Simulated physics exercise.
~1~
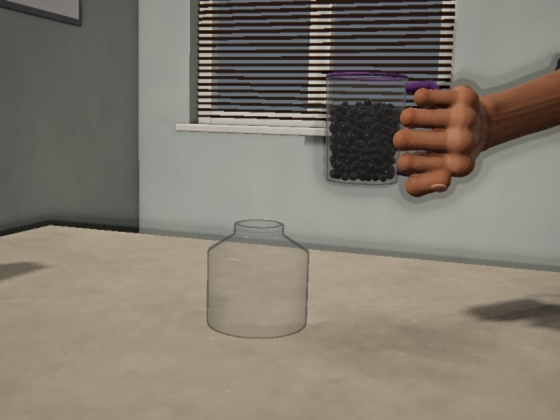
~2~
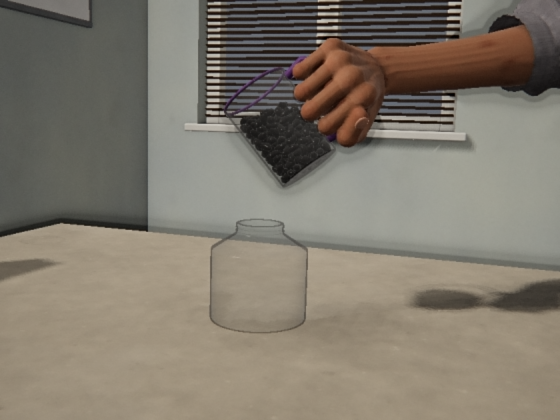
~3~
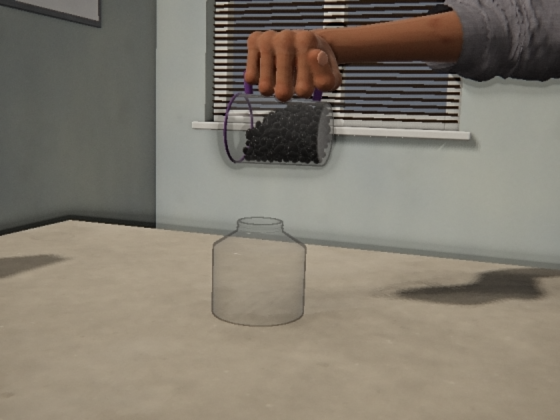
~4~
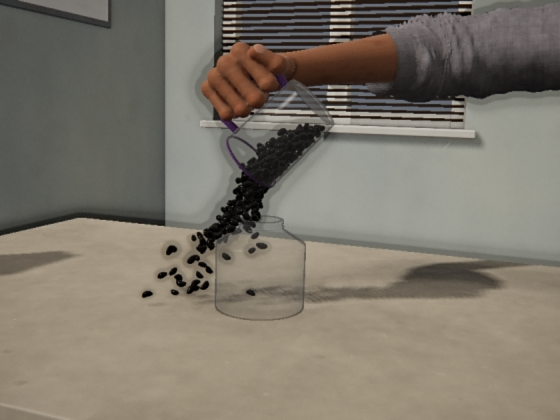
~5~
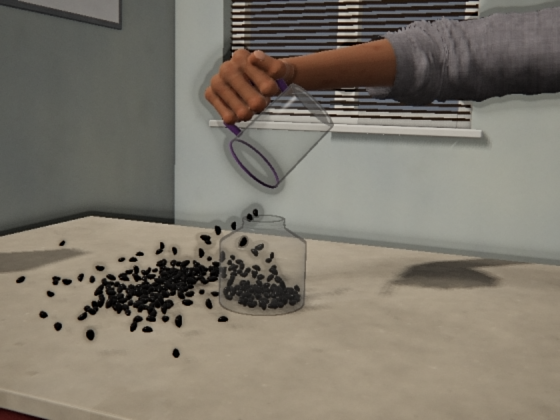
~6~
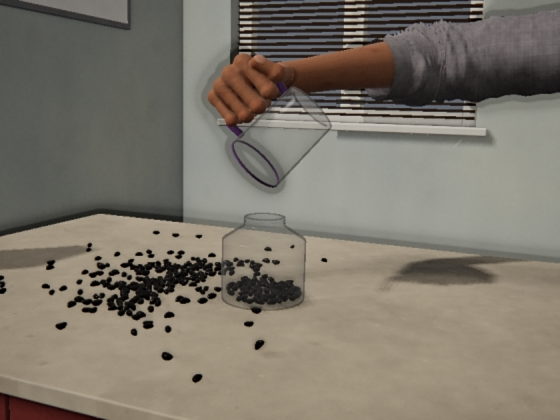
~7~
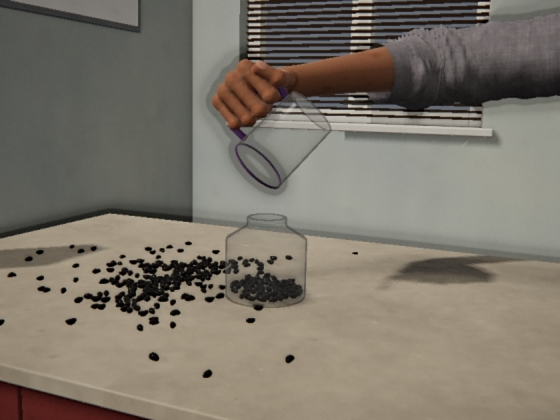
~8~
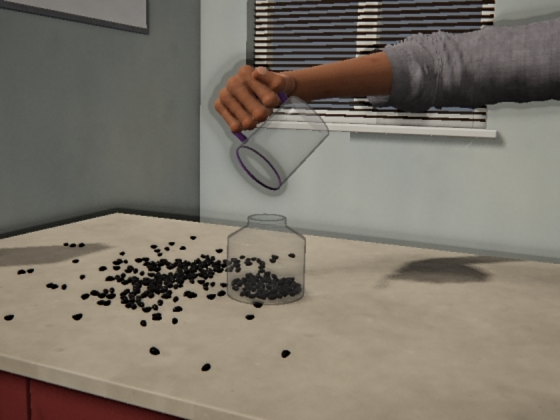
In a grey-walled room with a blind-covered window, a pale countertop is seen from slightly above as the view drifts slowly sideways. An empty clear jar with a narrow neck stands on it, and a hand at the upper right holds a glass cup of black beans with a purple rim and handle. The hand brings the cup left over the jar and tips it onto its side, then further until the beans pour out. Many miss the opening and scatter across the counter to the left. The cup stays tilted and empty, most beans lying outside and a smaller heap inside the jar.
